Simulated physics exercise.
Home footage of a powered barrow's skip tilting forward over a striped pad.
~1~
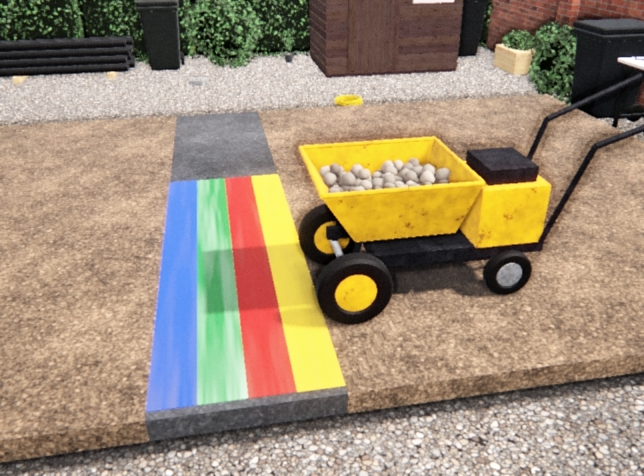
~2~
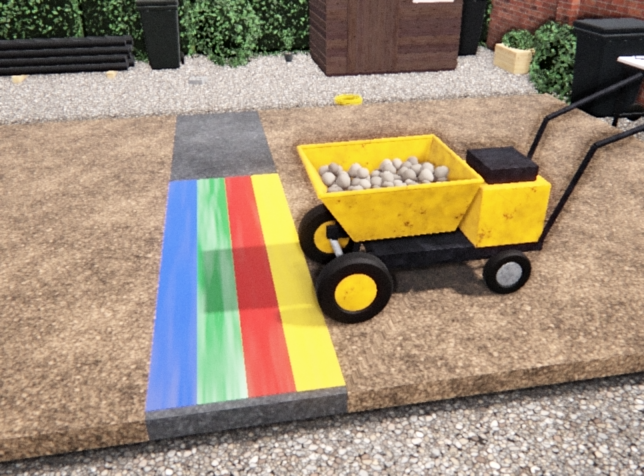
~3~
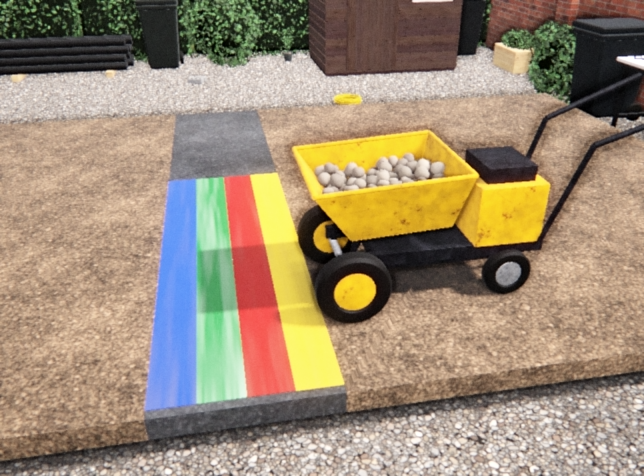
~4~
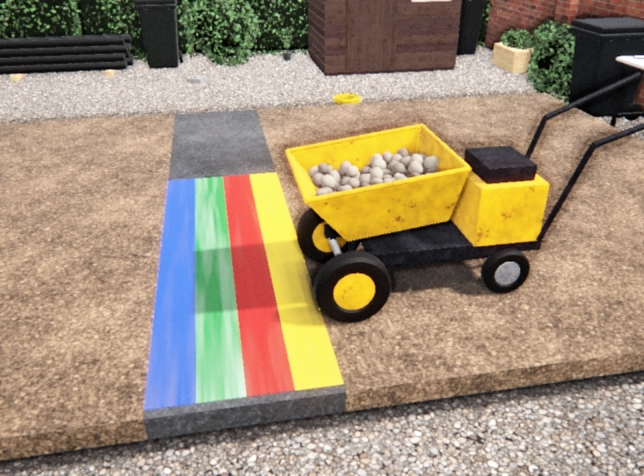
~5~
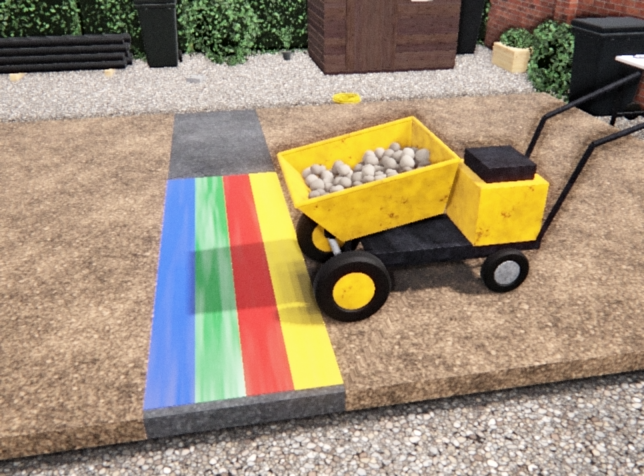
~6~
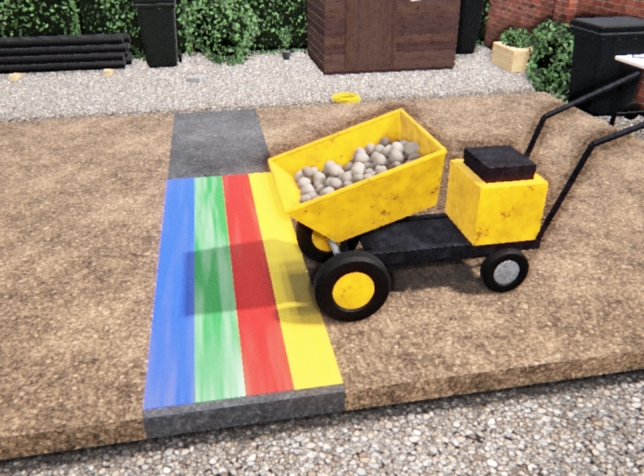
In a yard beside a pad striped blue, green, red and yellow, a yellow barrow stood still with a skip full of pebbles, then the skip gradually tilted forward to the left.
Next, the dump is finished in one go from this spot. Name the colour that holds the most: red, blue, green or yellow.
That would be green.
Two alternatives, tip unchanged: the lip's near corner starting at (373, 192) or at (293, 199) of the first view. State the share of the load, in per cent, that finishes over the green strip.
30 % then 20 %.
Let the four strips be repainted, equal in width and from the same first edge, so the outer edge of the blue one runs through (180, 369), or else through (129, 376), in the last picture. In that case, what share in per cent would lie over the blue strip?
Near 40 in a hundred and near 20 in a hundred.
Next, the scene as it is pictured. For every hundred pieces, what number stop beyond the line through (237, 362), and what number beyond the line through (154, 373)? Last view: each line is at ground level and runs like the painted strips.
In order, some 80 % then some 20 %.
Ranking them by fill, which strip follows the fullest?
The answer is the blue one.
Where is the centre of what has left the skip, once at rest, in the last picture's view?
Somewhere close to (193, 299) in the last picture.
Just after the last frame, skip tipped steeply; every one in the skip.
A moment on, skip tipped right over; the larger part in the skip; about a tenth over the green strip; just a few over the blue strip.
Further on, skip tipped right over; roughly a quarter in the skip; roughly a third over the green strip; roughly a quarter over the blue strip; about a tenth off the paint.
When it is over, skip tipped right over; about a tenth in the skip; not one over the yellow strip; about a tenth over the red strip; roughly a third over the green strip; roughly a quarter over the blue strip; roughly a quarter off the paint.
